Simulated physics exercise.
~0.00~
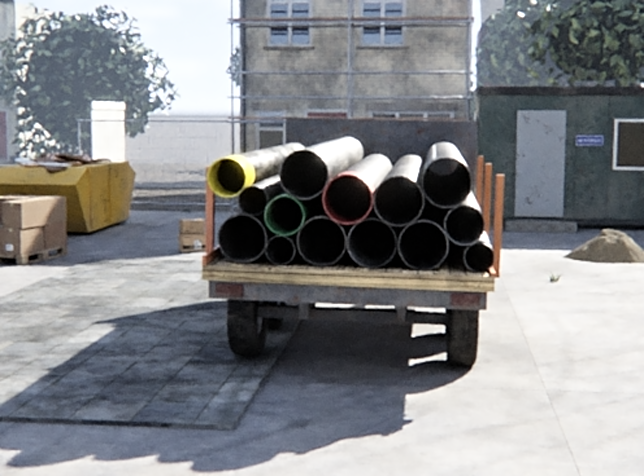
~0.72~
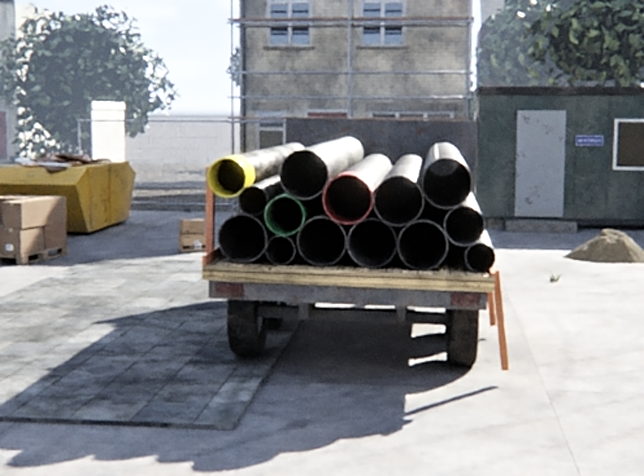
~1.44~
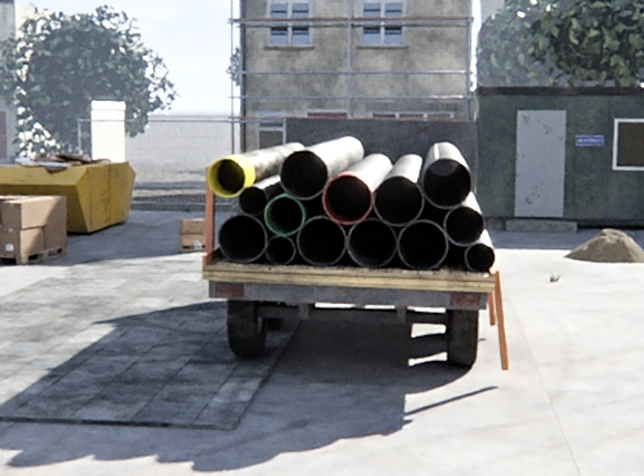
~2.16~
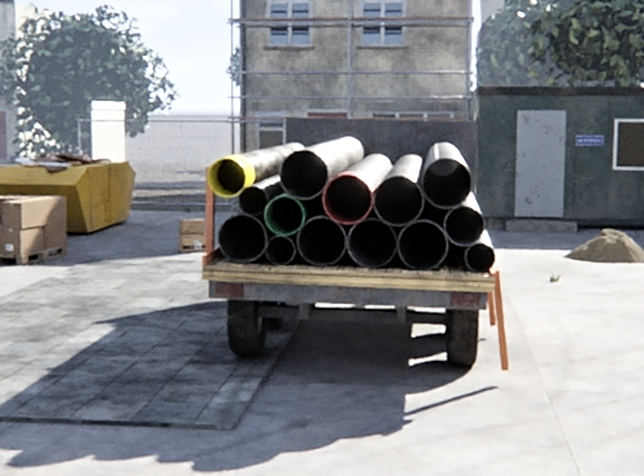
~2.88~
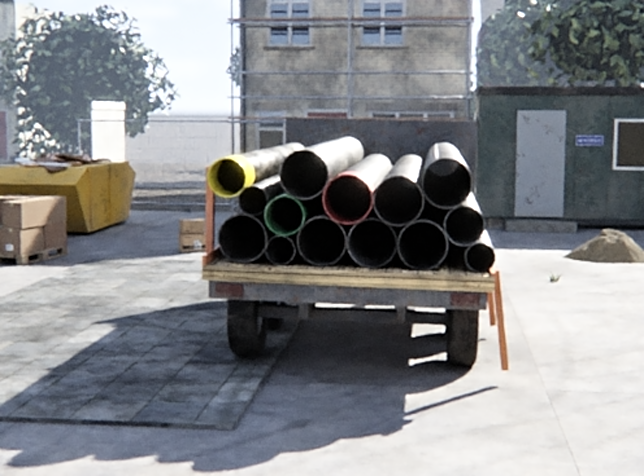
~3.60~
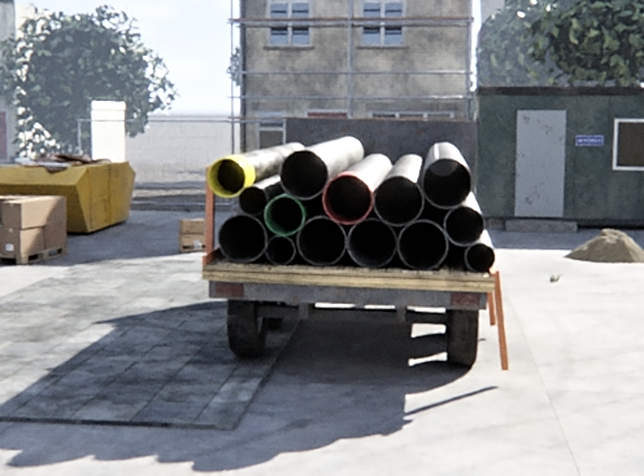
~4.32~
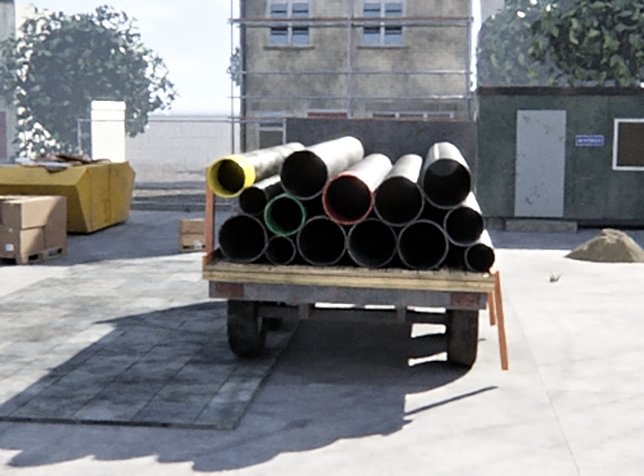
We see a parked flatbed trailer from behind, stacked with dark pipes, a few with yellow, green and red rims. The orange posts along the right edge swing down and hang below the deck, while the stack stays in place and no pipe falls off.
